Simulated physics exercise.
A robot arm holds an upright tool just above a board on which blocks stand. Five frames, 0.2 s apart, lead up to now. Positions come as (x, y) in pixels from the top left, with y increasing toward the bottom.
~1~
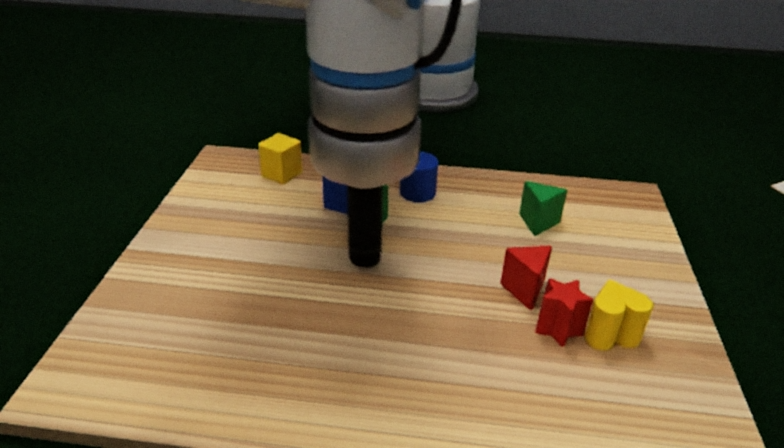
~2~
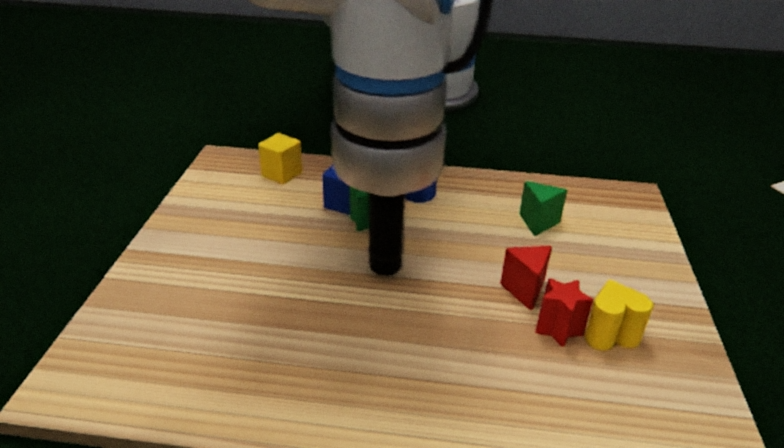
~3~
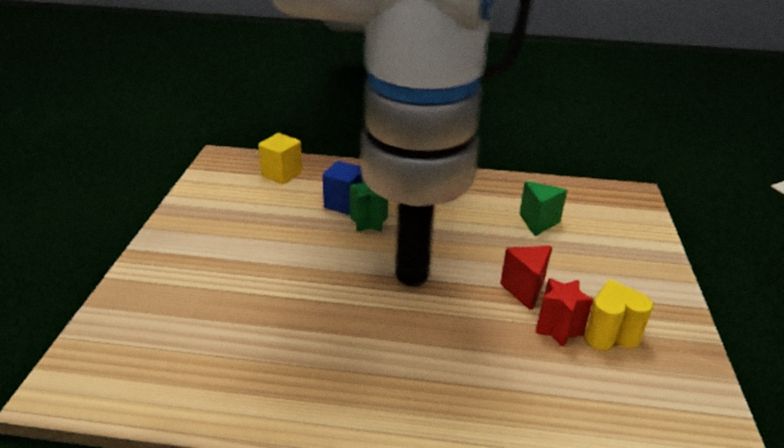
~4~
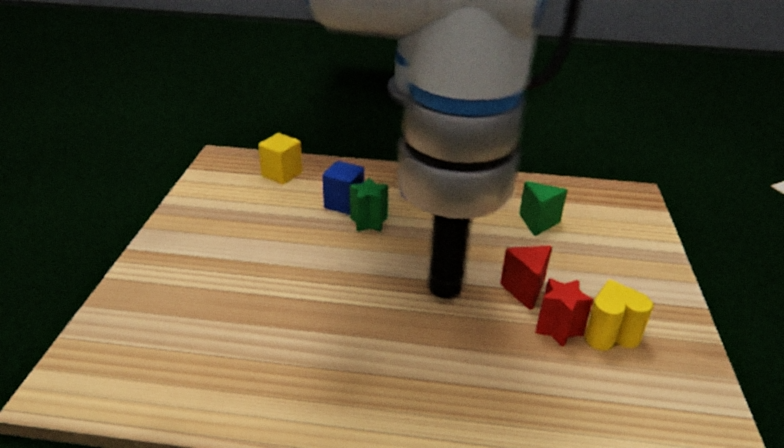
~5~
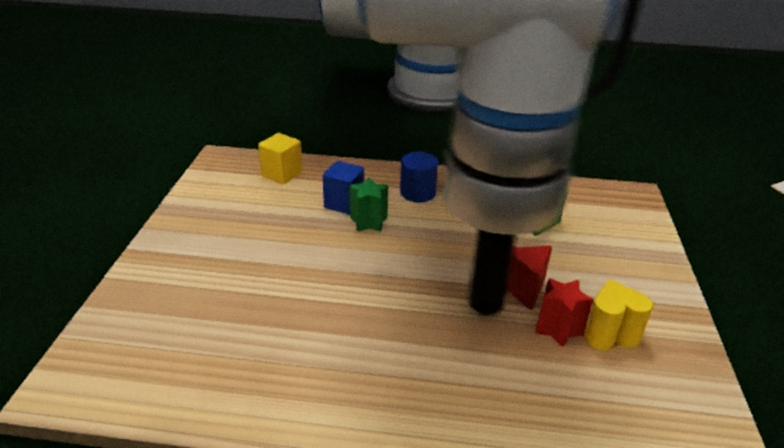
A robot arm holds a dark upright tool over a pale striped wooden board, seen from a fixed, raised view against a dark background. A yellow cube, blue cube, green star and blue cylinder sit toward the back left and middle, with a green block, red triangle, red star and yellow heart at right. The arm sweeps the tool rightward and slightly nearer, beside the red triangle, while the blocks stay still.
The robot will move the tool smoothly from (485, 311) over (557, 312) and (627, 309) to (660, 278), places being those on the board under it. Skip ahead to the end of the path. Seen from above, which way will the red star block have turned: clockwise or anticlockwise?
It twists clockwise.
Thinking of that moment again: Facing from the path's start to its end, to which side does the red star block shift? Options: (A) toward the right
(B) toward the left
Choice A: Toward the right.
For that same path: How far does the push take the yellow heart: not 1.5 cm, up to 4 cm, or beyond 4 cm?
The shift is from 1.5 to 4 cm.
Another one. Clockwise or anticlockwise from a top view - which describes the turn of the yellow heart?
It is turned anticlockwise.
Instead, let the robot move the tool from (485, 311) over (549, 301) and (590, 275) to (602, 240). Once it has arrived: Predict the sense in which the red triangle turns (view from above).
Looking down: Anticlockwise.
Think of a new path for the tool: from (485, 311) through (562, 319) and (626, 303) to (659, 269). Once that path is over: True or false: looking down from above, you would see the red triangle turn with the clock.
This is false.
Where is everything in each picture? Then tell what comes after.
Tool's lower end (365, 258); red triangle (532, 255); red star block (567, 292); yellow heart (622, 298), in the first frame.
Tool (386, 266); blocks still, in the second frame.
Tool (412, 276); blocks still, in the third frame.
Tool (445, 288); blocks still, in the fourth frame.
Tool (486, 304); red triangle (532, 255); red star block (567, 292); yellow heart (622, 298), in the fifth frame.
What follows on the original path. One third of the way, tool (560, 305); red triangle (544, 253), turned 50° anticlockwise; red star block (591, 298), turned 45° clockwise; yellow heart (638, 304).
Two thirds of the way, tool (631, 302); red triangle (544, 253), turned 50° anticlockwise; red star block (604, 301), turned 85° clockwise; yellow heart (654, 311), turned 20° anticlockwise.
At the end, tool (662, 271); red triangle (544, 253), turned 50° anticlockwise; red star block (604, 301), turned 85° clockwise; yellow heart (654, 311), turned 20° anticlockwise.
